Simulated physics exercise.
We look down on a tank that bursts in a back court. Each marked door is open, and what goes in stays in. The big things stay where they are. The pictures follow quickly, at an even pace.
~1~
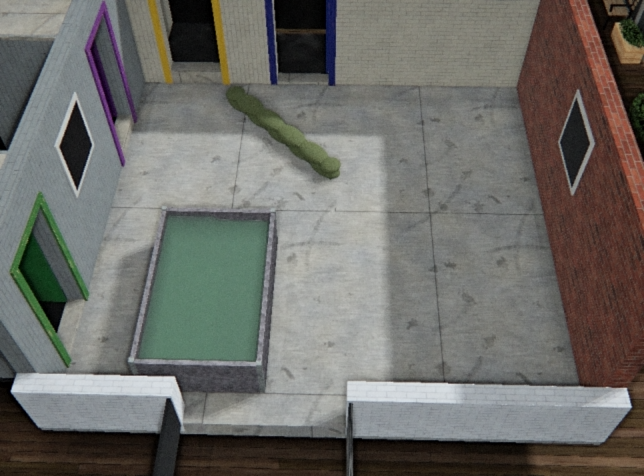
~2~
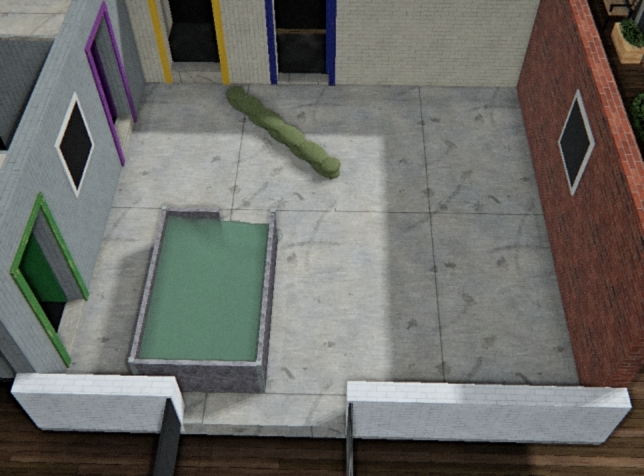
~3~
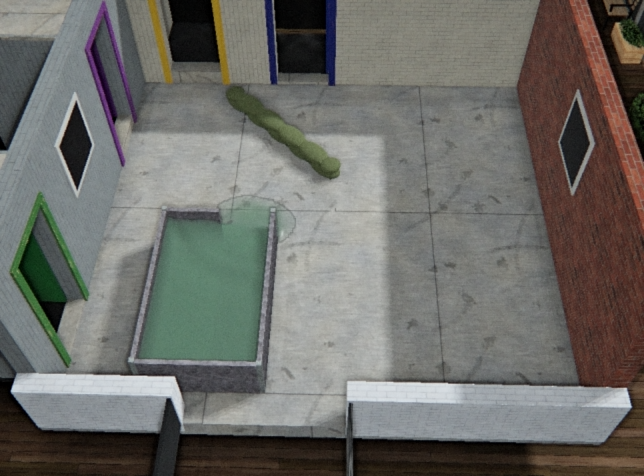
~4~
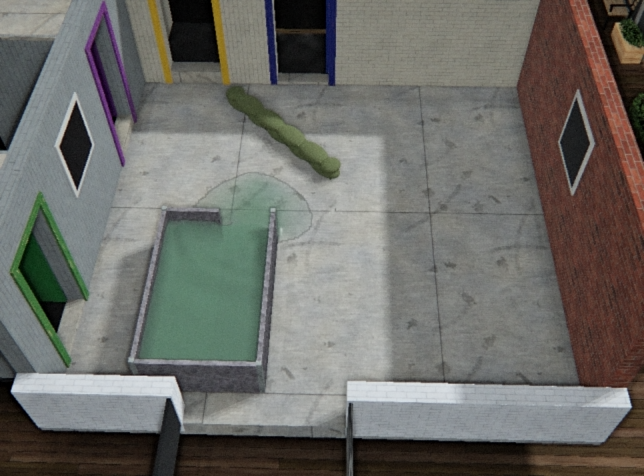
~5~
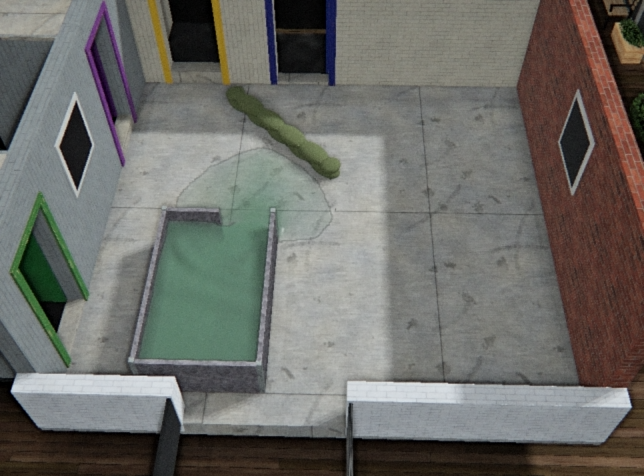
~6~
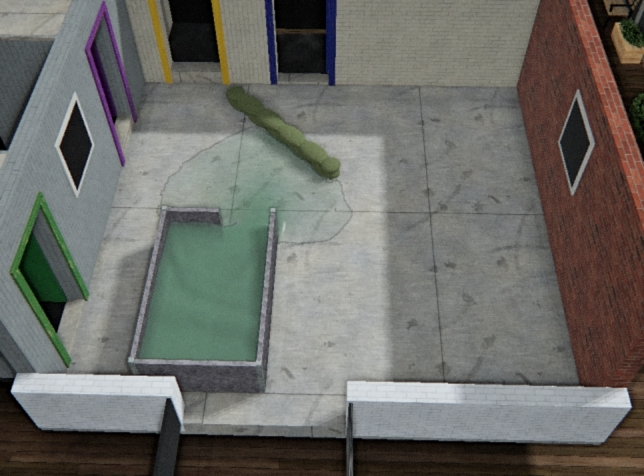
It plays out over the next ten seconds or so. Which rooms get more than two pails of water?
The purple door admits no more than that; the green door lets in a lot; the yellow door admits no more than that; the blue door admits no more than that.
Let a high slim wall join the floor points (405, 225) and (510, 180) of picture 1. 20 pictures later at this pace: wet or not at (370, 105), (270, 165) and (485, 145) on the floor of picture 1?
As listed: Clear, flooded, covered.
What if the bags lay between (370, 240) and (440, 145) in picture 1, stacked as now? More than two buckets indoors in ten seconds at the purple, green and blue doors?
The purple door keeps below it; the green door lets less in; the blue door passes that mark.
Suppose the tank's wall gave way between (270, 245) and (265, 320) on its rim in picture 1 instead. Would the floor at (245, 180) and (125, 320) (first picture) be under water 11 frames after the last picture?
In that order: No water, free of water.
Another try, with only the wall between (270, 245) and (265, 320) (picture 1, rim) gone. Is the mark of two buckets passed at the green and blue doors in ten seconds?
The green one takes less, the blue one goes over.
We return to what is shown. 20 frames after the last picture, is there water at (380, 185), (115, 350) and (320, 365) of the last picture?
As listed: Covered, free of water, free of water.
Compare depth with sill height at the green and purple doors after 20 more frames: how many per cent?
In turn 0 and 80 per cent.
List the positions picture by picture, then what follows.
The first frame shows still water in the tank at (209, 284).
In the second frame, water pours out on the tank's far side and has run to a hidden place.
In the third frame, water pours out on the tank's far side and has run to (243, 200).
In the fourth frame, the front is at (250, 177), out from the gap on the tank's far side.
In the fifth frame, the front is at (267, 153), out from the gap on the tank's far side.
In the sixth frame, water pours out on the tank's far side and has run to (255, 129).
A moment on, water covers 20 % of the floor; the purple door not reached, the green door not reached, the yellow door not reached, the blue door not reached.
Next, water covers 30 % of the floor; the purple door wet at the sill, nothing in, the green door not reached, the yellow door wet at the sill, nothing in, the blue door not reached.
Then, water covers 40 % of the floor; the purple door wet at the sill, nothing in, the green door not reached, the yellow door wet at the sill, nothing in, the blue door wet at the sill, nothing in.
Later, water covers 70 % of the floor; the purple door under two buckets in, the green door wet at the sill, nothing in, the yellow door under two buckets in, the blue door wet at the sill, nothing in.
In the end, water covers 80 % of the floor; the purple door under two buckets in, the green door over two buckets in, the yellow door under two buckets in, the blue door wet at the sill, nothing in.
